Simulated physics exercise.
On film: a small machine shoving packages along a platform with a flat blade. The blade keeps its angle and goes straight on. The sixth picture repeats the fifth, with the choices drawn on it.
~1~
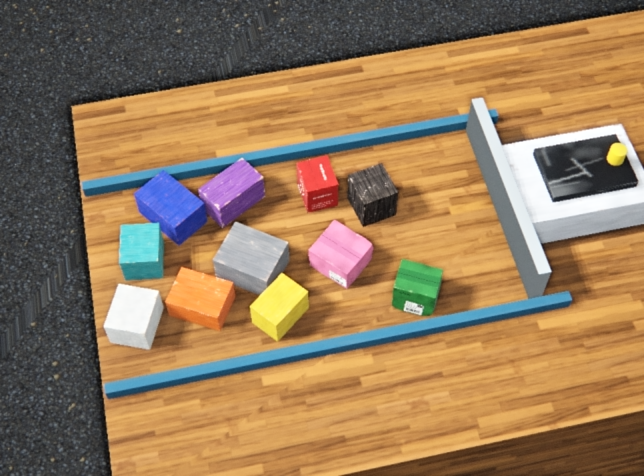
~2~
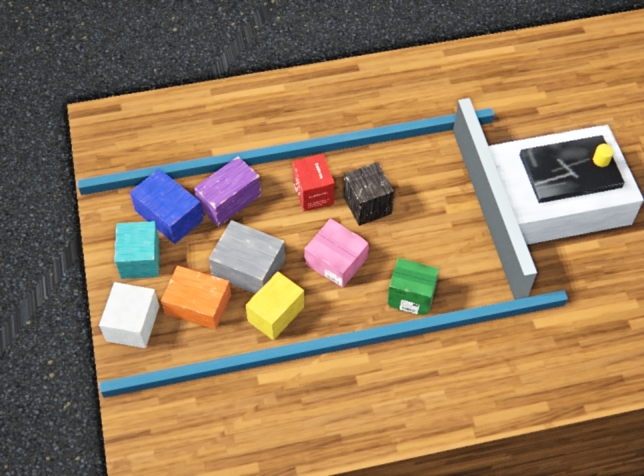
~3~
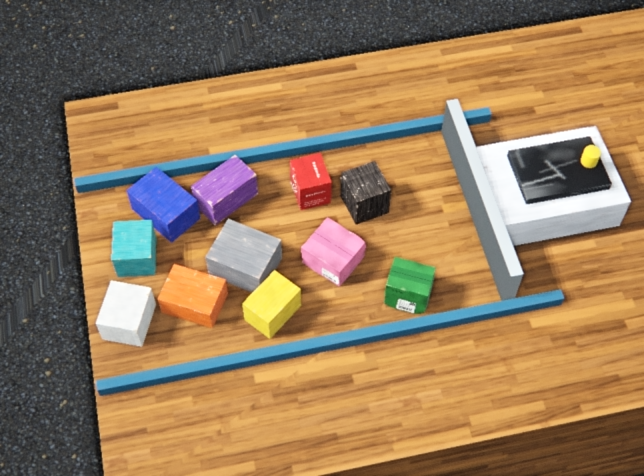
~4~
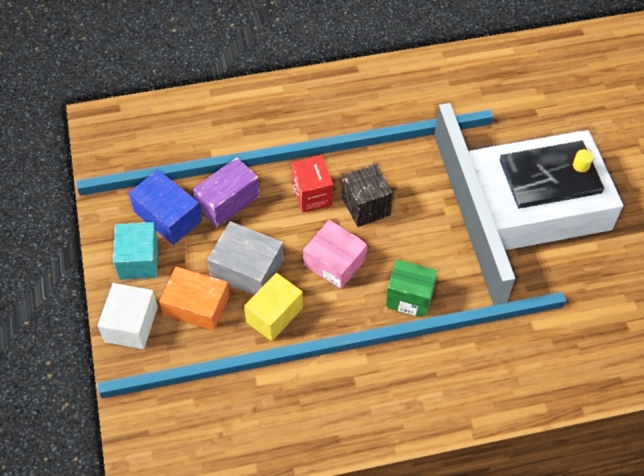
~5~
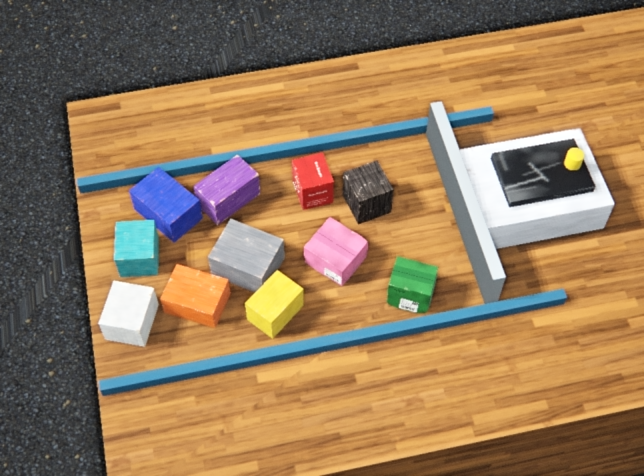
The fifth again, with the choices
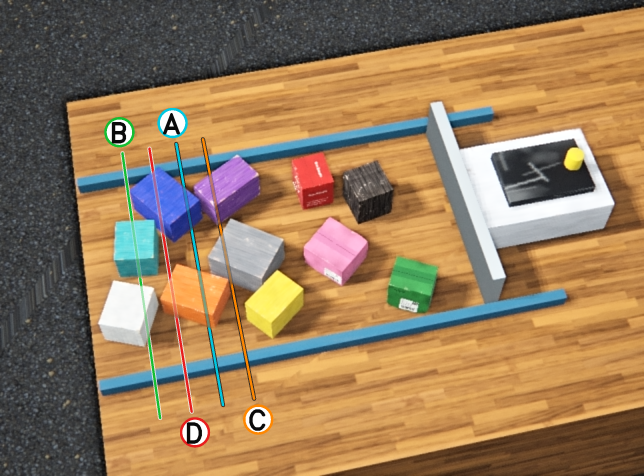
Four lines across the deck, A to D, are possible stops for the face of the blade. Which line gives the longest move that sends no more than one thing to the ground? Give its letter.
Stop at C.
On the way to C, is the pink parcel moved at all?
By then, yes.
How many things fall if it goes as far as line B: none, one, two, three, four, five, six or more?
By then, six or more.
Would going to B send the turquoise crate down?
Yes.
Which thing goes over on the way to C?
The white crate goes over.
On the marked copy, A at (198, 264); B at (140, 275); C at (227, 259); D at (169, 269).
Taking C. A third of the way, robot (452, 188); green parcel (372, 302); red box (308, 181).
Two thirds of the way, robot (365, 204); grey crate (197, 255); purple crate (215, 187).
When it is over, robot (302, 215); white crate over the edge; turquoise crate (100, 255); one fallen.
As for the rest, A drops two; B drops six; D drops four.
